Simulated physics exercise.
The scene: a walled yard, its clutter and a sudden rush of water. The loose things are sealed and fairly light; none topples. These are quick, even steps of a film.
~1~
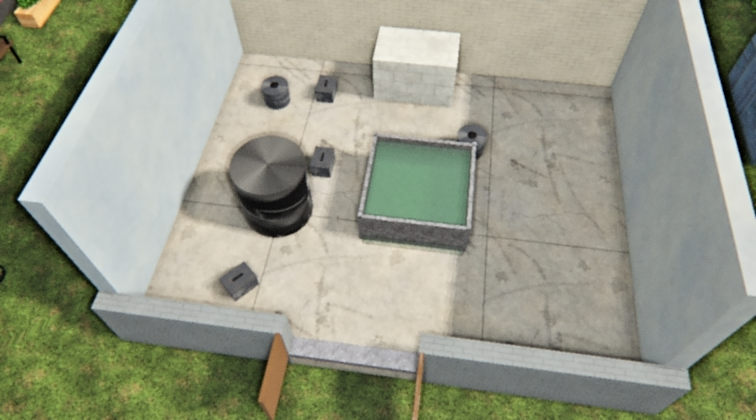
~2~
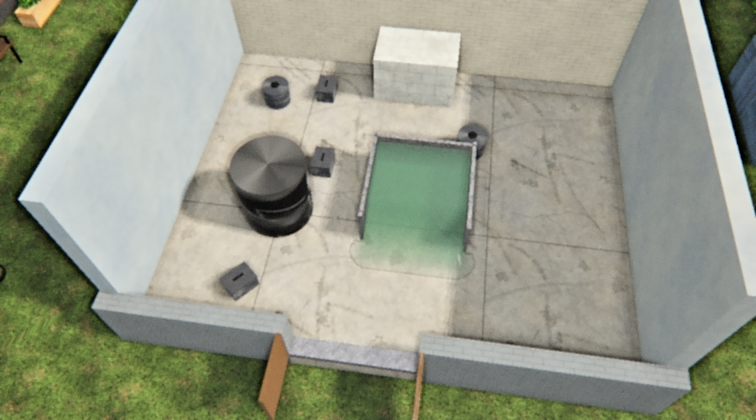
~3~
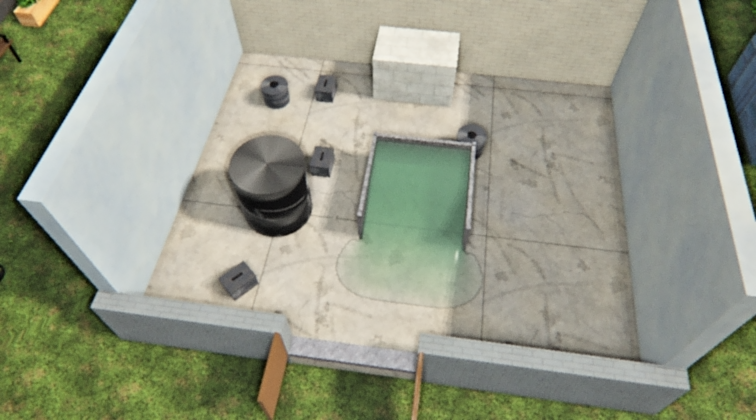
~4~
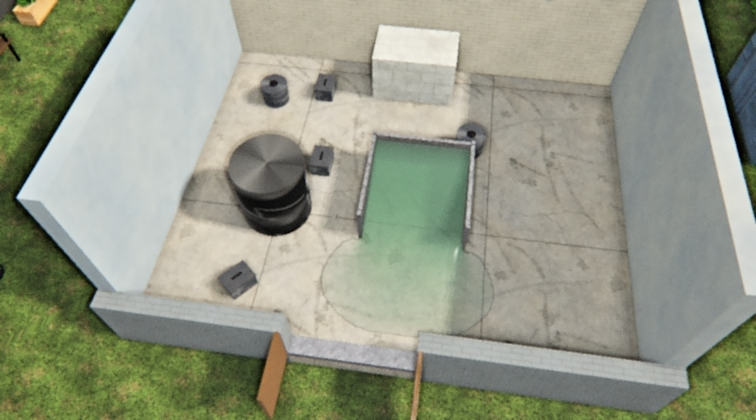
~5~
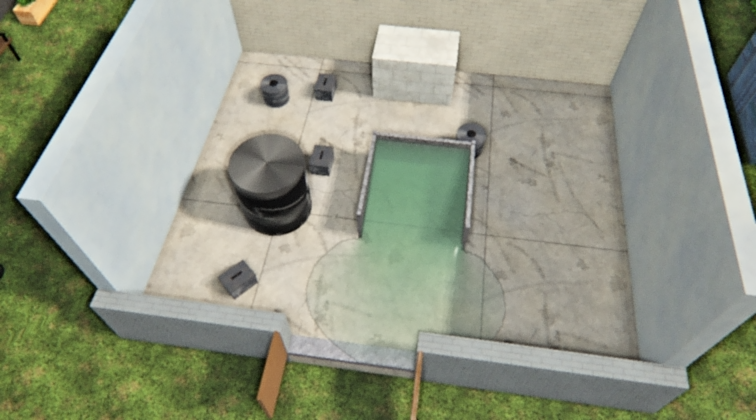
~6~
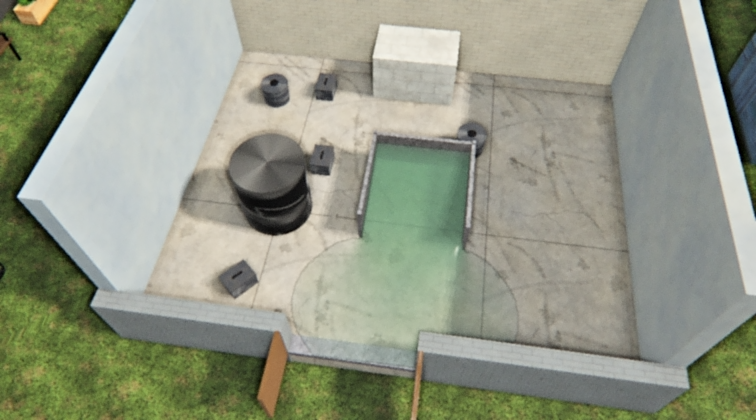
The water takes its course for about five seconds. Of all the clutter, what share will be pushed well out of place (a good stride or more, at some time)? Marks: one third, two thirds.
Share: Under a third.
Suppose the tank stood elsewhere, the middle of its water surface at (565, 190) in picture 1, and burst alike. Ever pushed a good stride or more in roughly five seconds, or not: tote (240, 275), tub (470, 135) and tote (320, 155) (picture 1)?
As listed: Moved that far, less than that, shifted that much.
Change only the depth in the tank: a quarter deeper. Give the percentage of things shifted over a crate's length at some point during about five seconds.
Some 0 per cent.
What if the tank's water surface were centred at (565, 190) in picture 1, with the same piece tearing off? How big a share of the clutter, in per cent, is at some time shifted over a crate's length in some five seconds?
Some 40 per cent.
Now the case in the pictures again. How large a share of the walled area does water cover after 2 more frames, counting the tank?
Roughly 20 per cent.
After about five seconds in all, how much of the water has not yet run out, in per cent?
I make it 50 per cent.
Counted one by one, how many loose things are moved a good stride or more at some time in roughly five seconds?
0 of them.
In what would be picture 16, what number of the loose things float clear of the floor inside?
I count 0.
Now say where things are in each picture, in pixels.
The first frame shows a tub at (472, 135), on the bottom; a tote at (326, 84), on the bottom; 0 of 5 have shifted.
The second frame shows a tub at (473, 135), on the bottom; a tote at (326, 84), on the bottom; 0 of 5 have shifted.
The third frame shows a tub at (472, 135) rests on the ground; a tote at (326, 83), on the bottom; 0 of 5 have shifted.
The fourth frame shows a tub at (471, 134) rests on the ground; a tote at (325, 82) rests on the ground; 0 of 5 have shifted.
The fifth frame shows a tub at (471, 134) rests on the ground; a tote at (325, 82), on the bottom; 0 of 5 have shifted.
The sixth frame shows a tub at (472, 134) rests on the ground; a tote at (326, 82) rests on the ground; 0 of 5 have shifted.
A moment on, 0 of 5 are well off their spots; 0 afloat.
Next, 0 of 5 are well off their spots; 0 afloat.
Later, 0 of 5 are well off their spots; 0 afloat.
In the end, 0 of 5 are well off their spots, and 0 have been at some point; 0 afloat.
